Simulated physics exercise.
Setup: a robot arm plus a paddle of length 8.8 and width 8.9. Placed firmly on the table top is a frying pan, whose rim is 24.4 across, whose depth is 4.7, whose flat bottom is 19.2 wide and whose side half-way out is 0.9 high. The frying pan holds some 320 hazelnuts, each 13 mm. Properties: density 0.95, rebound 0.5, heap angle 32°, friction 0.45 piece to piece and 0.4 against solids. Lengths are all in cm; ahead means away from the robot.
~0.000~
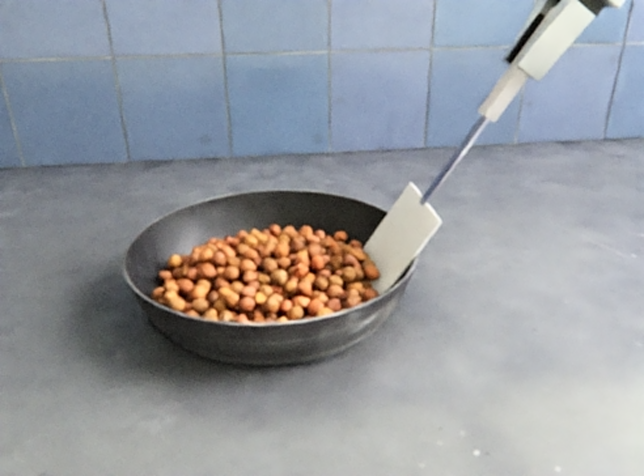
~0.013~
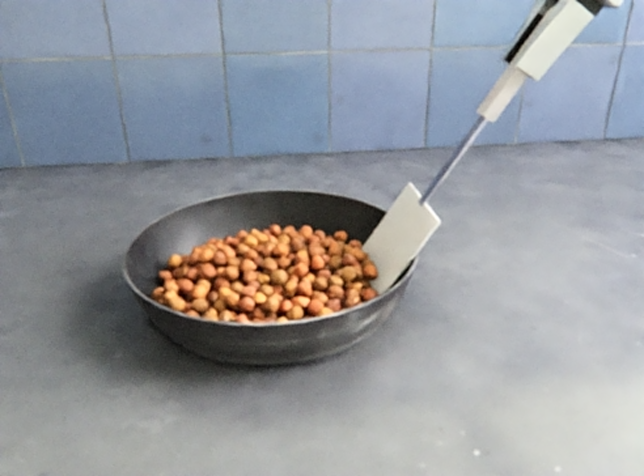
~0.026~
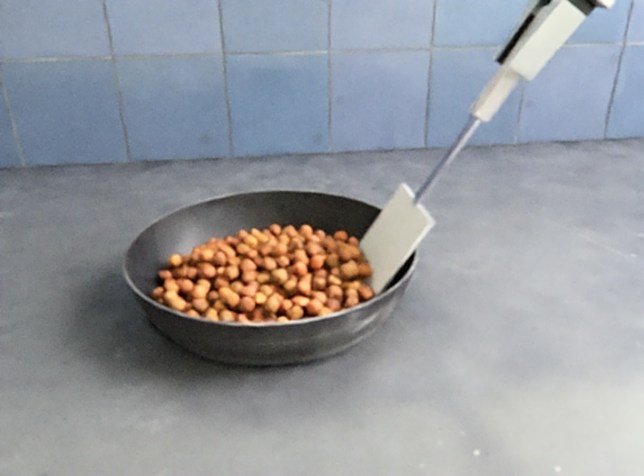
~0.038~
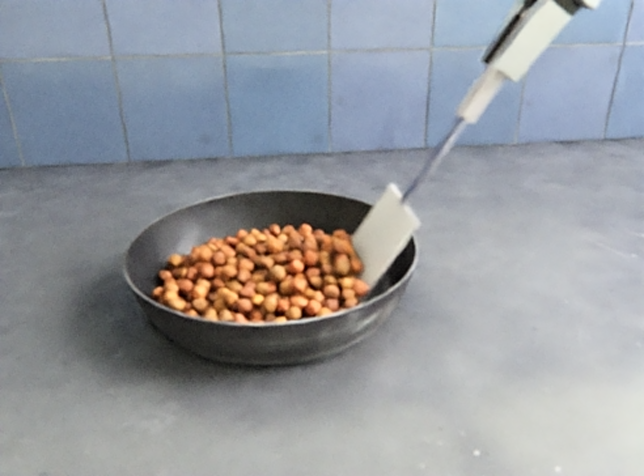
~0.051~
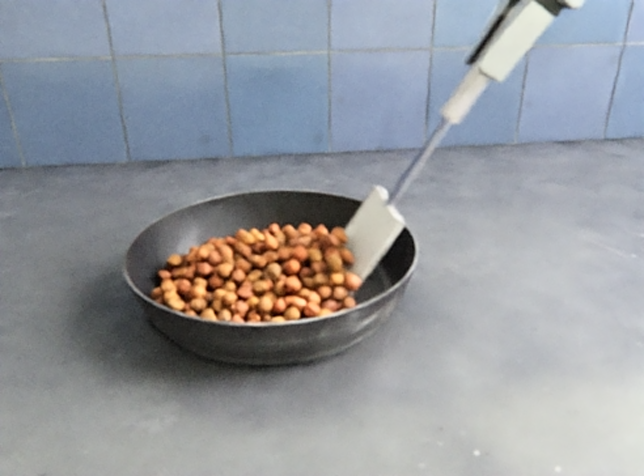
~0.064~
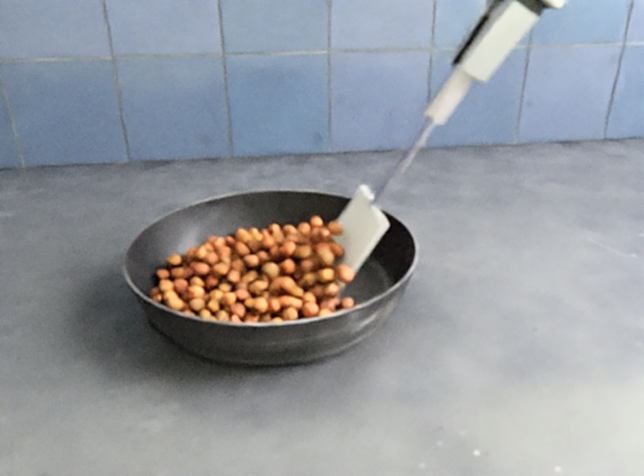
A pale paddle on a robot arm starts against the right inner wall of a dark frying pan heaped with brown hazelnuts, barely moving at first. It then slides left into the heap, pushing the nearest nuts together and baring a strip of the pan's right side while the pan stays still.
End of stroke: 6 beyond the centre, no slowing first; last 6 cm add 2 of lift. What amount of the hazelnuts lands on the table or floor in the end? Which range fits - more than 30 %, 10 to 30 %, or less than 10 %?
The range that fits is 10 to 30 %.
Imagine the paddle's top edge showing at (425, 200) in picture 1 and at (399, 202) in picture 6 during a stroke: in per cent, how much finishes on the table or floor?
Around 0 per cent finishes there.
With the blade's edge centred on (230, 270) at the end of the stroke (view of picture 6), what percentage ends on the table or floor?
About 5 per cent.
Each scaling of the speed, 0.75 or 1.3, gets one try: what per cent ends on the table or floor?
Near 10 and near 20 percent respectively.
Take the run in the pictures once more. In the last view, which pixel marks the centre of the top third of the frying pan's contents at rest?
The centre sits close to (178, 269).
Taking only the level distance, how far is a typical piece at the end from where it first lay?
I'd guess close to 4 centimetres.
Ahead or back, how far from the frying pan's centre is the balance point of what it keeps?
Roughly 4.5 cm ahead of the centre.
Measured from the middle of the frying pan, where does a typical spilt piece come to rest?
Estimate: Near 32 cm.
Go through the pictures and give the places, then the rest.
Paddle top edge at (425, 200), sloping 57°; upper third of the load around (279, 268), from x 160 to 380, top at y 230; 317 in the frying pan, in the first picture.
Paddle top edge at (424, 201), sloping 57°; upper third of the load around (281, 268), from x 160 to 380, top at y 230, in the second picture.
Paddle top edge at (417, 201), sloping 57°; upper third of the load around (282, 267), from x 160 to 380, top at y 230, in the third picture.
Paddle top edge at (404, 202), sloping 57°; upper third of the load around (281, 264), from x 160 to 380, top at y 230, in the fourth picture.
Paddle top edge at (389, 203), sloping 57°; upper third of the load around (290, 261), from x 160 to 375, top at y 230, in the fifth picture.
Paddle top edge at (374, 204), sloping 57°; upper third of the load around (289, 261), from x 155 to 375, top at y 225; 317 in the frying pan, in the sixth picture.
After 0.10 s, sloping 57°, highest piece 7 above the table; 317 in the frying pan.
After 0.13 s, sloping 57°, highest piece 8 above the table; 317 in the frying pan.
After 0.34 s, sloping 57°, highest piece 6 above the table; 273 in the frying pan, 40 on the table or floor, 4 on the blade or in flight.
After 1.39 s, sloping 57°, highest piece 5 above the table; 272 in the frying pan, 45 on the table or floor.
At rest, 272 in the frying pan, 45 on the table or floor. That is 14 % on the table or floor.
